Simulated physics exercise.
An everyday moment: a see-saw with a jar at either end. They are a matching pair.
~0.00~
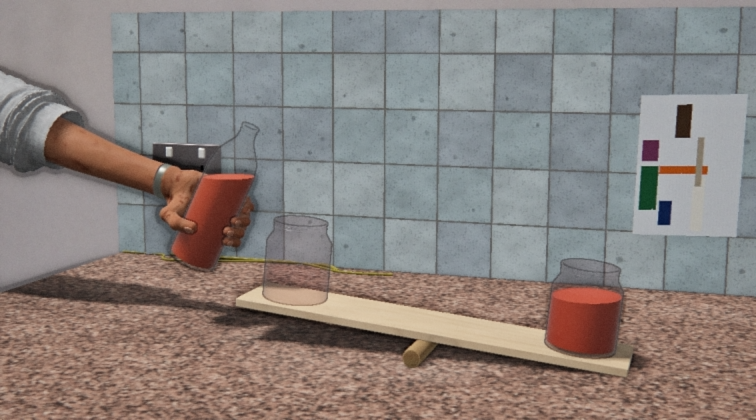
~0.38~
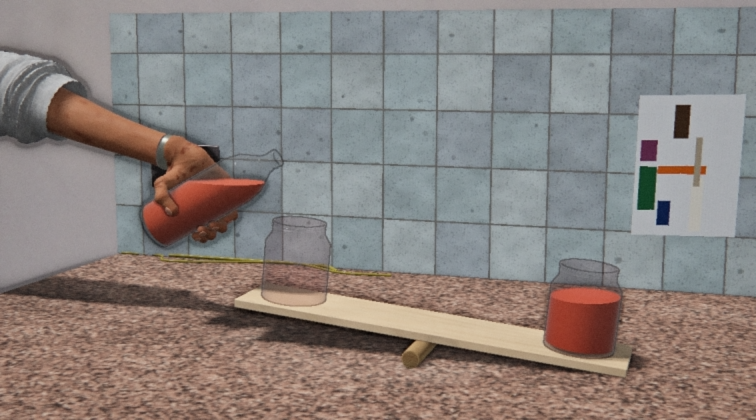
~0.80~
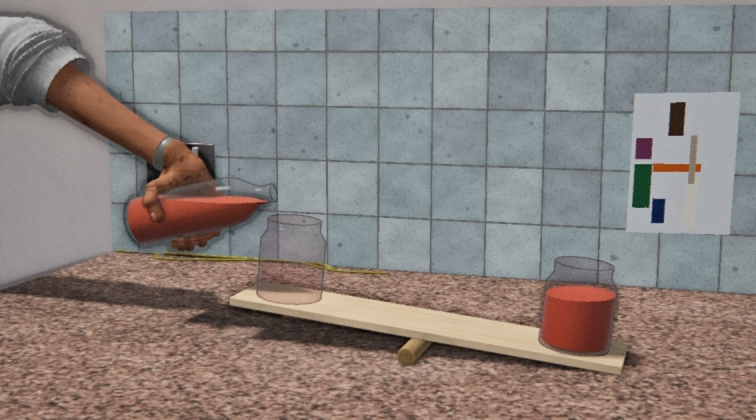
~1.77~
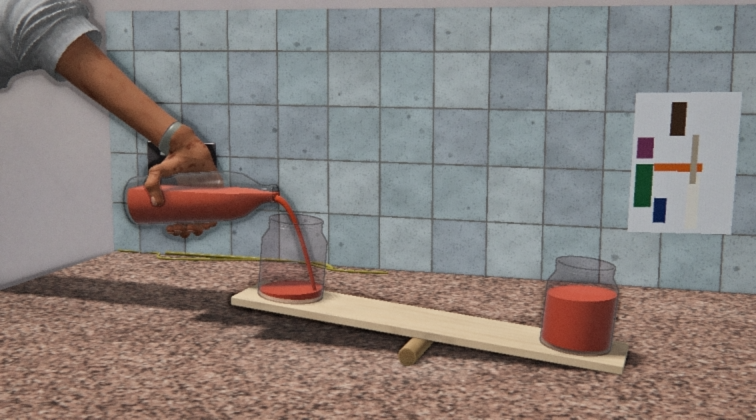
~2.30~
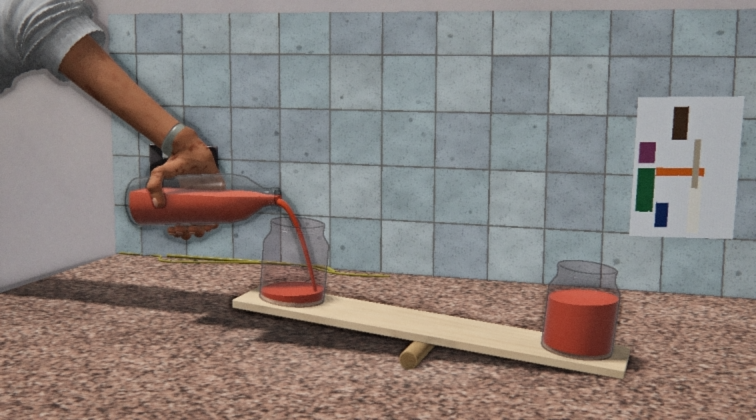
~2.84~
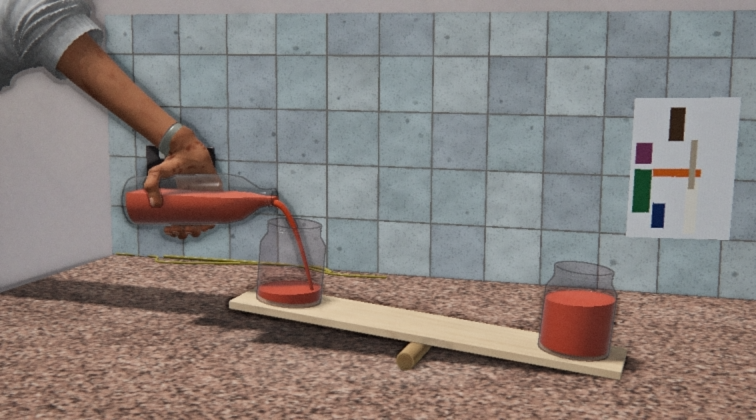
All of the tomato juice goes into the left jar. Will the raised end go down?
In the end the board goes down on that side.
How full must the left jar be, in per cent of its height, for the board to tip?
Close to 60 %.
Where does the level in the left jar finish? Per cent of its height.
Close to 75 %.
Around 8.5 s, the left jar is about a third full; the board leans as before.
Around 12.9 s, the left jar is about two thirds full; the board has swung over, and that end is down.
Around 16.4 s, the left jar is about three quarters full; the board has swung over, and that end is down.
